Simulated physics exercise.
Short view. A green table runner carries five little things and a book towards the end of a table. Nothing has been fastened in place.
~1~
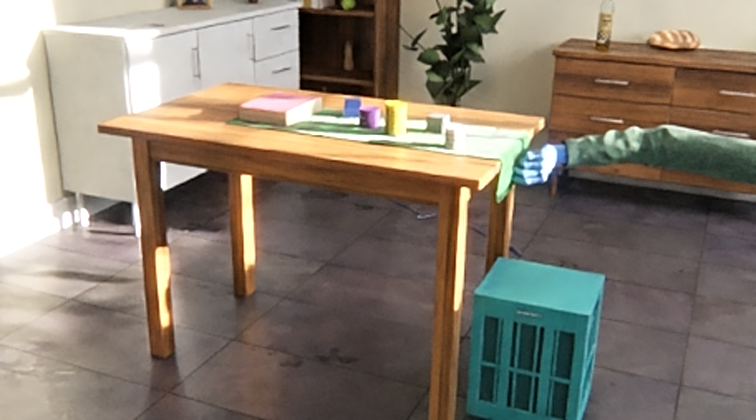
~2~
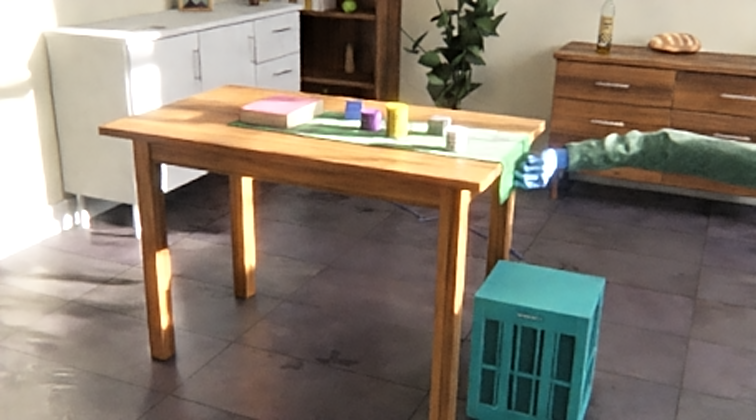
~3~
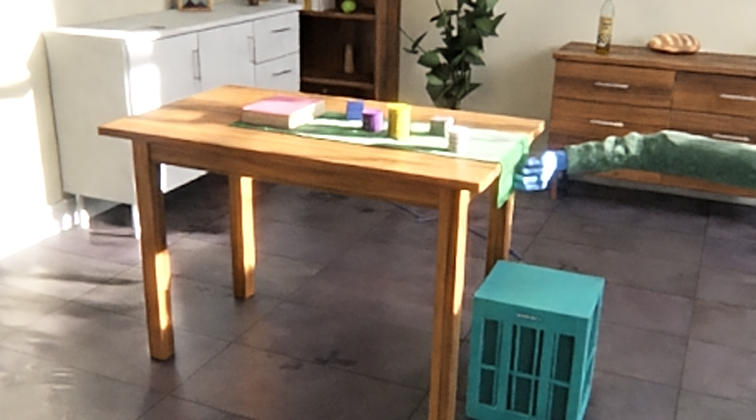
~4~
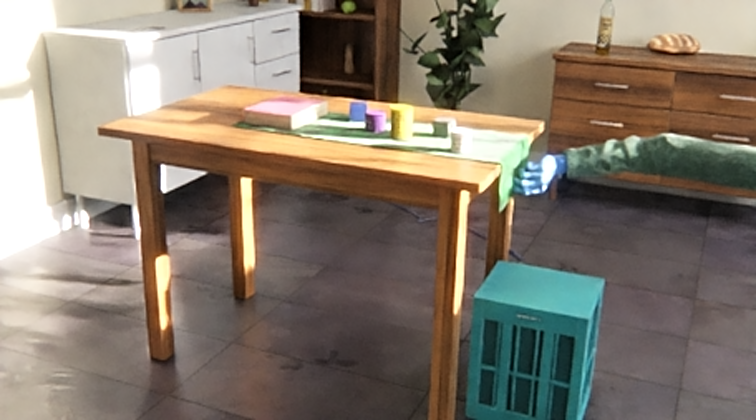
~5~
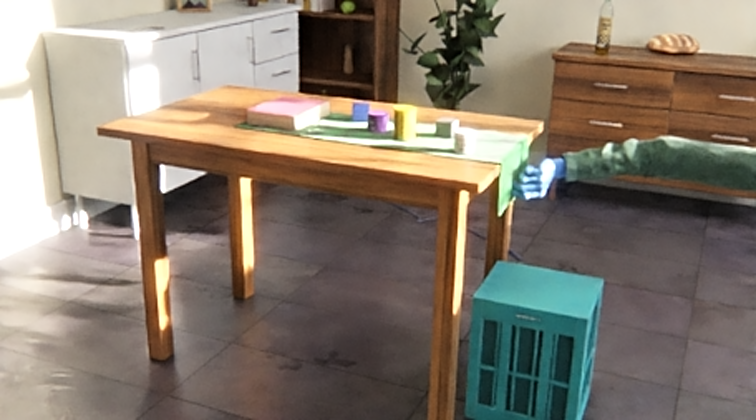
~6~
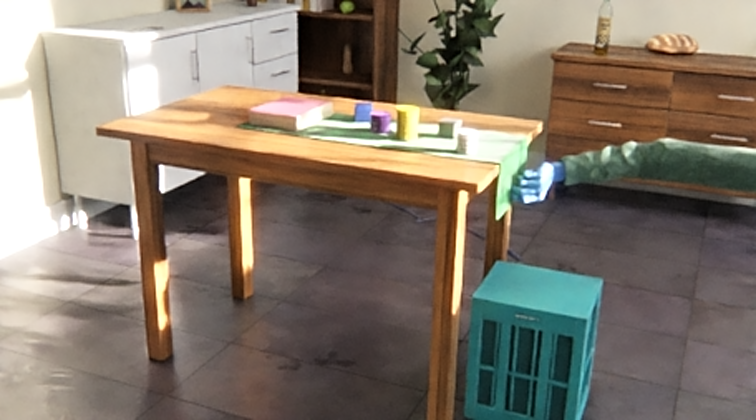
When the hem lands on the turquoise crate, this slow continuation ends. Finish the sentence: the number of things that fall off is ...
... two.
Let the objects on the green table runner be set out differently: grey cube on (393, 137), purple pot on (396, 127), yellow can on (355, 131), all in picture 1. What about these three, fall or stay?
Looking at each one, the grey cube remains in position, the purple pot remains in position and the yellow can remains in position.
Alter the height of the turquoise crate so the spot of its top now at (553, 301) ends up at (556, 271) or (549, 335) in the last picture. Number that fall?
The numbers are 1 and 3.
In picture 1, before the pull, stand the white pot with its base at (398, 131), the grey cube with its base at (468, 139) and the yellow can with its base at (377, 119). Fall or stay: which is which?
Briefly: White pot stays; grey cube drops; yellow can stays.
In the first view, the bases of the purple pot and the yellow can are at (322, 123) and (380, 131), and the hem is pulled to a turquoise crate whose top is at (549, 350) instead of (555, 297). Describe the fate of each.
The purple pot ends up still on top and the yellow can ends up off the top.
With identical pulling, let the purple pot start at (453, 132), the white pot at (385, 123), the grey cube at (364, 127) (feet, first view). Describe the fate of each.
The purple pot ends up knocked off, the white pot ends up still aboard, the grey cube ends up still aboard.
Soon after, hem near (510, 232); all still up.
After that, hem near (509, 258); white pot gone.
And then, hem on the crate; white pot and grey cube gone.
In the end, hem on the crate; white pot and grey cube gone. The table loses two.
